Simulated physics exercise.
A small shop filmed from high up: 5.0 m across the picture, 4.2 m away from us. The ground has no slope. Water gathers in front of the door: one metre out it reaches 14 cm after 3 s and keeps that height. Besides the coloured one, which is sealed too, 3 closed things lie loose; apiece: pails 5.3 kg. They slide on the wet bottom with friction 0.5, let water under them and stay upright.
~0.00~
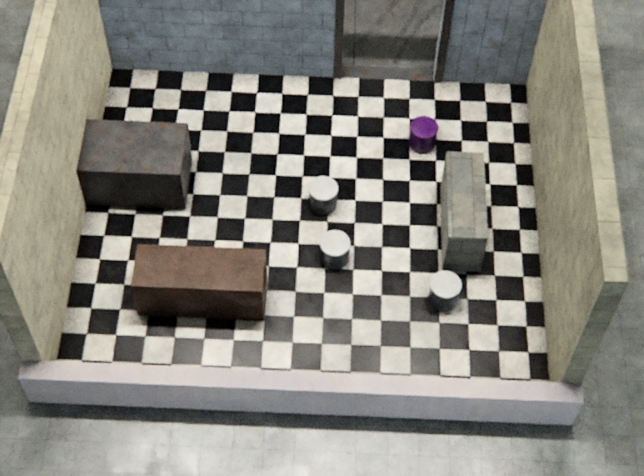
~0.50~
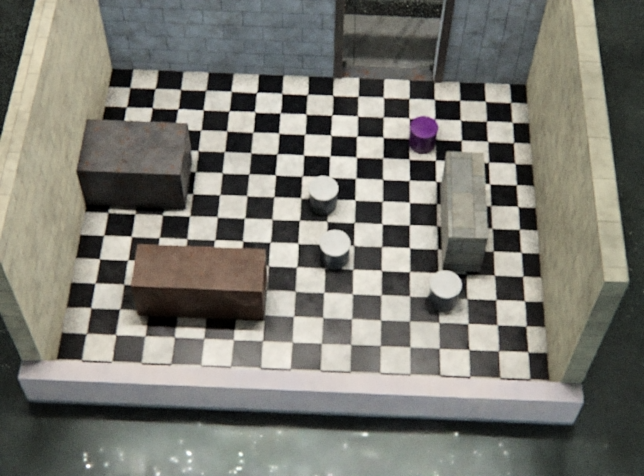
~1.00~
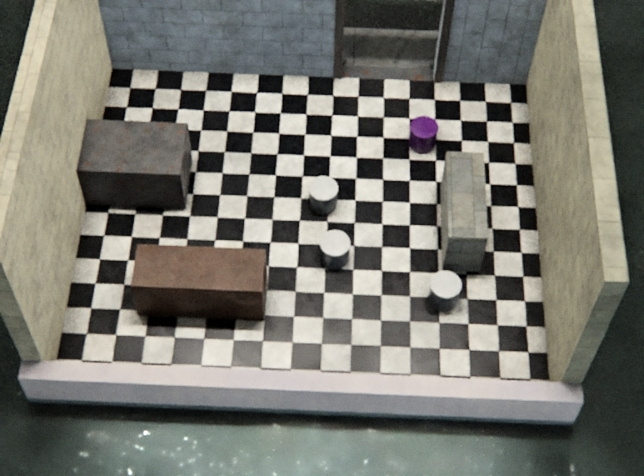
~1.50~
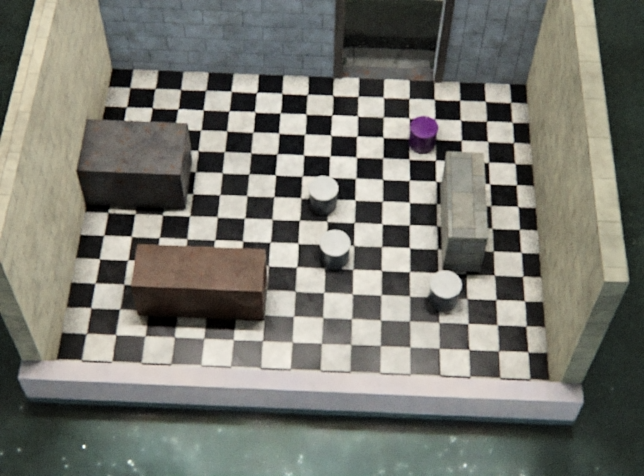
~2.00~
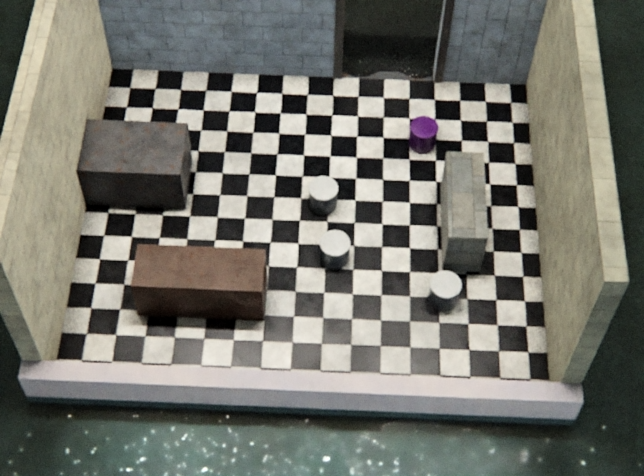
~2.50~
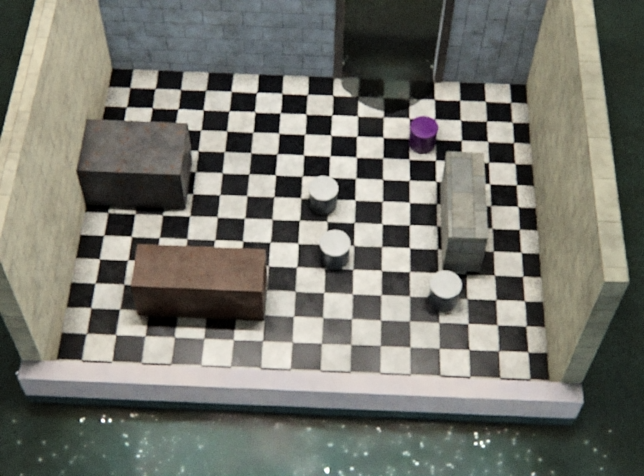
Dark water gathers outside a small checkered-floor room and slips in at the doorway, moving nothing.
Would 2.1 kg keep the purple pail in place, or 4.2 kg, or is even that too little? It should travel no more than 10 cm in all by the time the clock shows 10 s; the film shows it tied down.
I expect that neither load is enough.
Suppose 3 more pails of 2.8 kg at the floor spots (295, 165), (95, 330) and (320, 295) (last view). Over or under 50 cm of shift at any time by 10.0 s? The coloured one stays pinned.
In that order: More, under, under.
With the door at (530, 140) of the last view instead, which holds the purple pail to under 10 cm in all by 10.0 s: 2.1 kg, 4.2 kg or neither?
Then neither weight holds it.
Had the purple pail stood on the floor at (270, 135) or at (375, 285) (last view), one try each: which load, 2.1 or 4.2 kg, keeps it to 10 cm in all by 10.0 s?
In that order: Either load holds; neither holds.
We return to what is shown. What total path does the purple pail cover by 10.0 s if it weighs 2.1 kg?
About 300 cm.
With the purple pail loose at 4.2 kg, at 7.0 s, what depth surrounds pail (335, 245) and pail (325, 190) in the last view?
Roughly 3 and 4 cm.
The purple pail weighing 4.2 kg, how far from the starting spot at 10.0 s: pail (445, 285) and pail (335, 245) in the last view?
In that order: 0 cm, 0 cm.
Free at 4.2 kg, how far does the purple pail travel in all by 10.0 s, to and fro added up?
Some 50 cm in all.
After 3.5 s the purple pail would be 13 cm from its start with 2.1 kg and 2 cm from its start with 4.2 kg; 3 cm of water round it then.
After 4.5 s the purple pail would be 58 cm from its start with 2.1 kg and 48 cm from its start with 4.2 kg; 3 cm of water round it then.
After 7.0 s the purple pail would be 125 cm from its start with 2.1 kg and 48 cm from its start with 4.2 kg; 4 cm of water round it then.
After 10.0 s the purple pail would be 215 cm from its start with 2.1 kg and 48 cm from its start with 4.2 kg; 4 cm of water round it then.
